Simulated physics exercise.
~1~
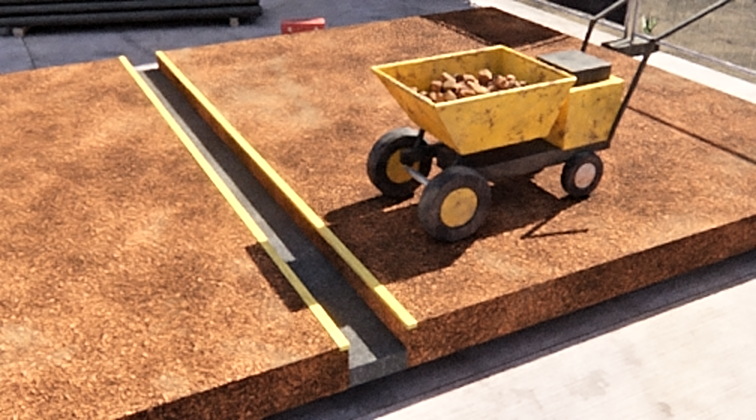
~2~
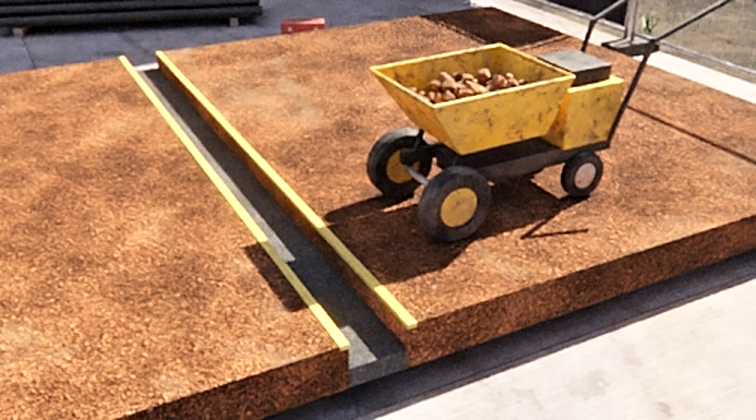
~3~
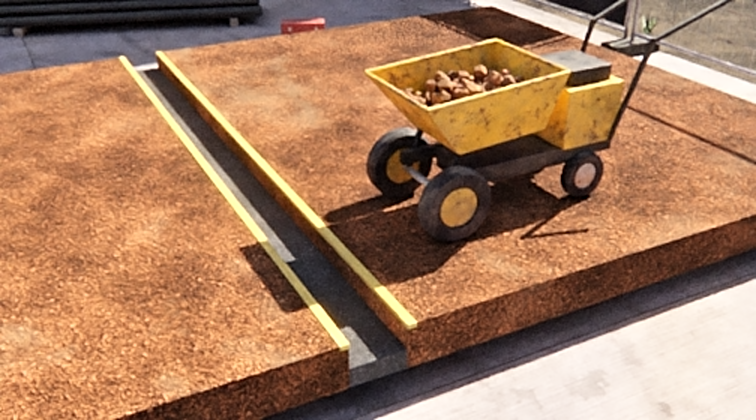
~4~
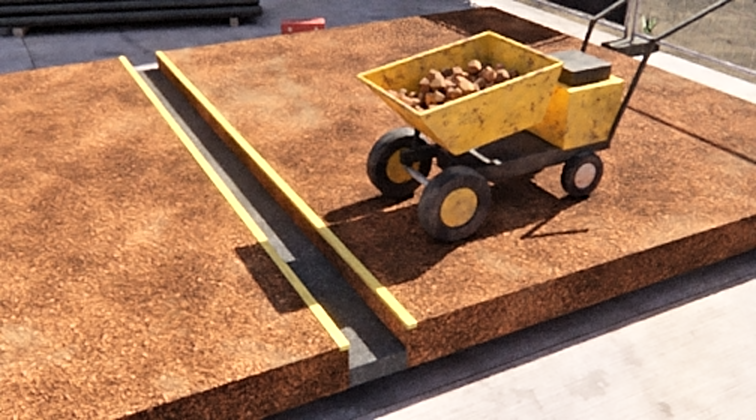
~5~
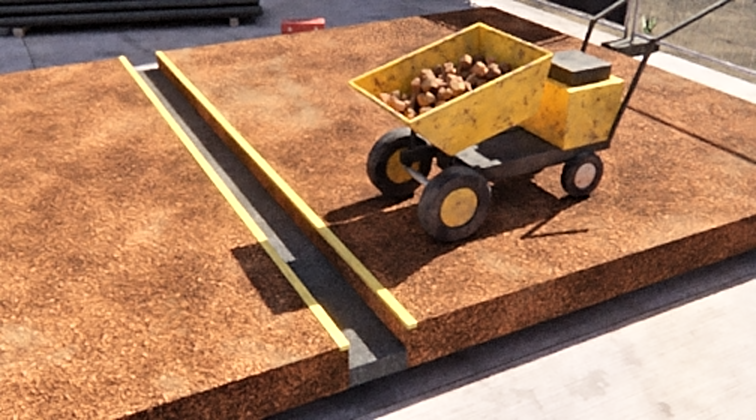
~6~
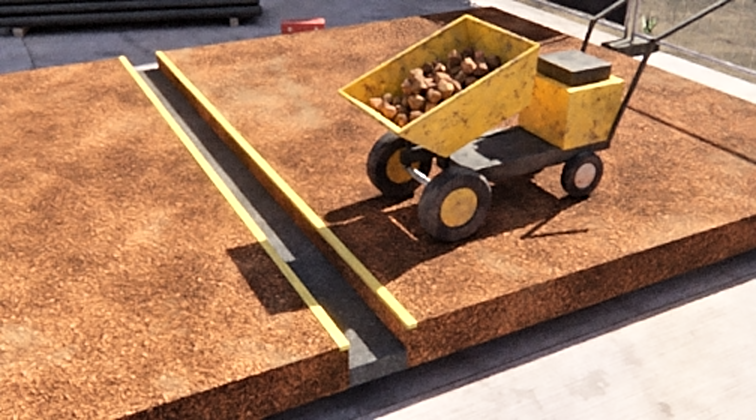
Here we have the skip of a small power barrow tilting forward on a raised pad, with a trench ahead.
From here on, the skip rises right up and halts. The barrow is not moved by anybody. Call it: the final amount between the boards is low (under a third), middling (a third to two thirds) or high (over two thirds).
High.
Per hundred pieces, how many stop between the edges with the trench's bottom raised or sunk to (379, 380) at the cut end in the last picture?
Roughly 90 in a hundred.
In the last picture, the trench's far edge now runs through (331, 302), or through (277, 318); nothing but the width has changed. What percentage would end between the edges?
The first try comes out at 60 percent and the second at 100 percent.
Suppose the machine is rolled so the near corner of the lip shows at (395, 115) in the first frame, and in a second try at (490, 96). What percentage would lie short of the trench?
About 0 %, then 50 %.
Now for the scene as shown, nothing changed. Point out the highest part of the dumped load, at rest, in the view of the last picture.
I'd place the summit at about pixel (306, 235).
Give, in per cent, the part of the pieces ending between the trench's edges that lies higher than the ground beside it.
Estimate: Near 30 per cent.
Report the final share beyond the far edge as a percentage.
Around 15 %.
Just after the last frame, skip tipped steeply; every one in the skip.
A moment on, skip tipped right over; the larger part in the skip; about a tenth in or heaped over the trench.
Further on, skip tipped right over; about a tenth in the skip; the larger part in or heaped over the trench; about a tenth beyond it.
When it is over, skip tipped right over; just a few in the skip; just a few short of the trench; the larger part in or heaped over the trench; about a tenth beyond it.
